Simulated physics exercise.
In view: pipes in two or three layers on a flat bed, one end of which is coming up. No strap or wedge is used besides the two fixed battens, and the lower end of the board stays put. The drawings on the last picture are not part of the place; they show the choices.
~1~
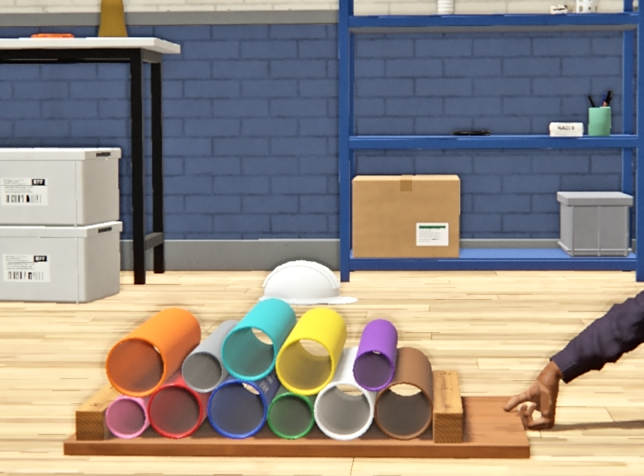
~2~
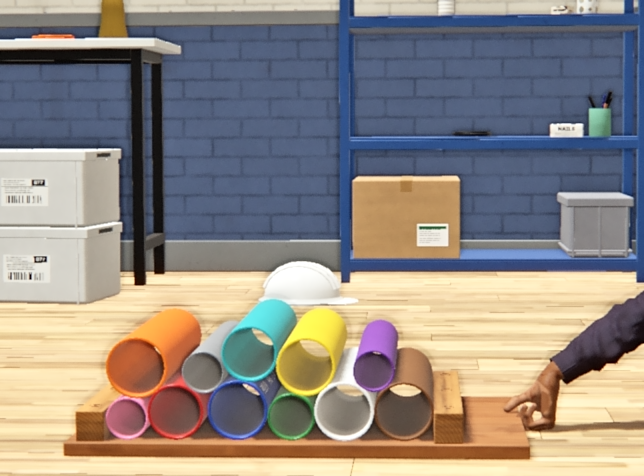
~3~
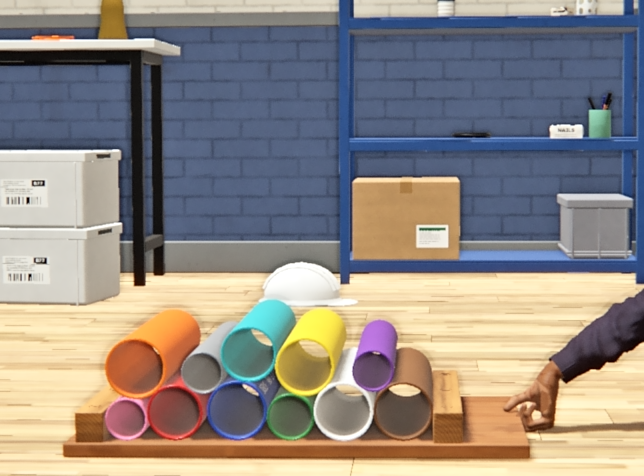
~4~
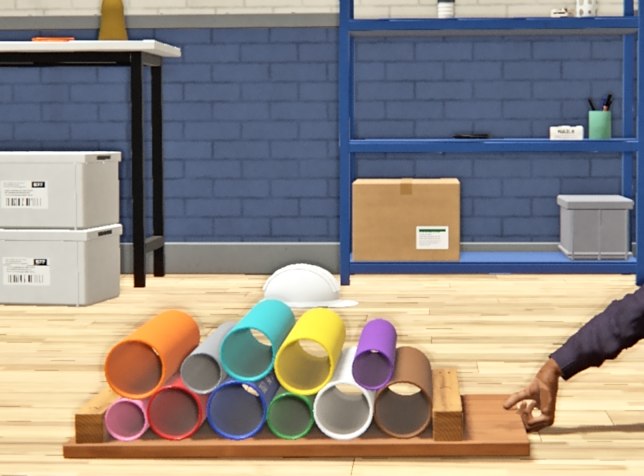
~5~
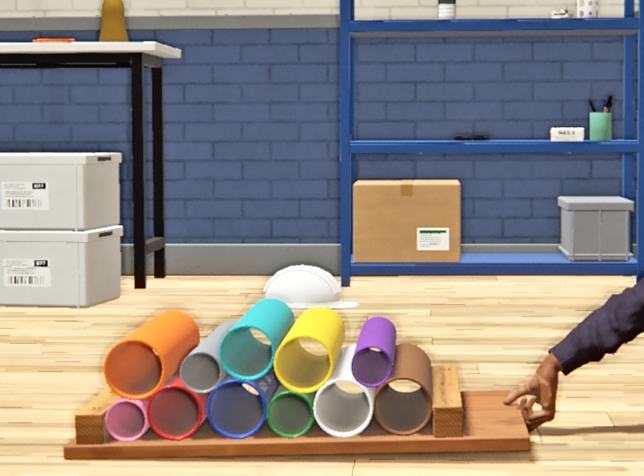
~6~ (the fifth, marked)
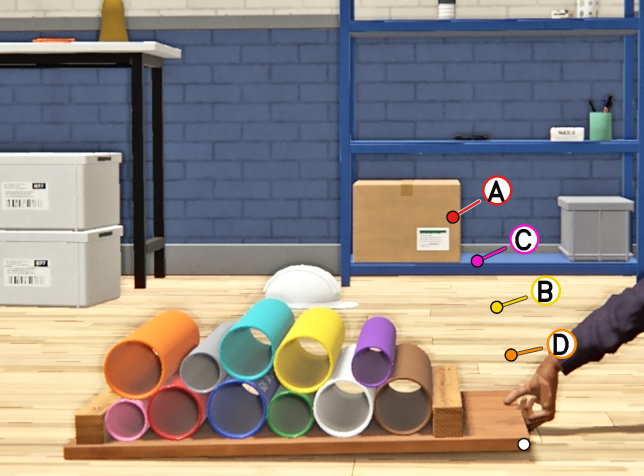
A hand barely raising the right end of a wooden board bearing stacked colourful pipes, which stay in place between wooden blocks.
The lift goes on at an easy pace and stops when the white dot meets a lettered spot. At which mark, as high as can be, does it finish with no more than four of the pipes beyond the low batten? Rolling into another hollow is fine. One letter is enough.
Mark A is as high as it can go.
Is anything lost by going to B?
Yes, at B.
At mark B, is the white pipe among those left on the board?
Yes, with B.
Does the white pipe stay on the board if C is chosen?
The white pipe: Yes.
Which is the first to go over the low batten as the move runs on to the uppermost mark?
The orange one.
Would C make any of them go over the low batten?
Yes, at C.
On the marked copy, A at (453, 217); B at (497, 307); C at (477, 261); D at (511, 355); the white dot at (524, 444).
Taking A. A third of the way, board at 18°.
Two thirds of the way, board at 31°.
When it is over, board at 31°, four over the low batten (yellow, turquoise, orange, grey).
As for the rest, B three over the low batten (turquoise, orange, grey); C four over the low batten (yellow, turquoise, orange, grey); D one over the low batten (orange).
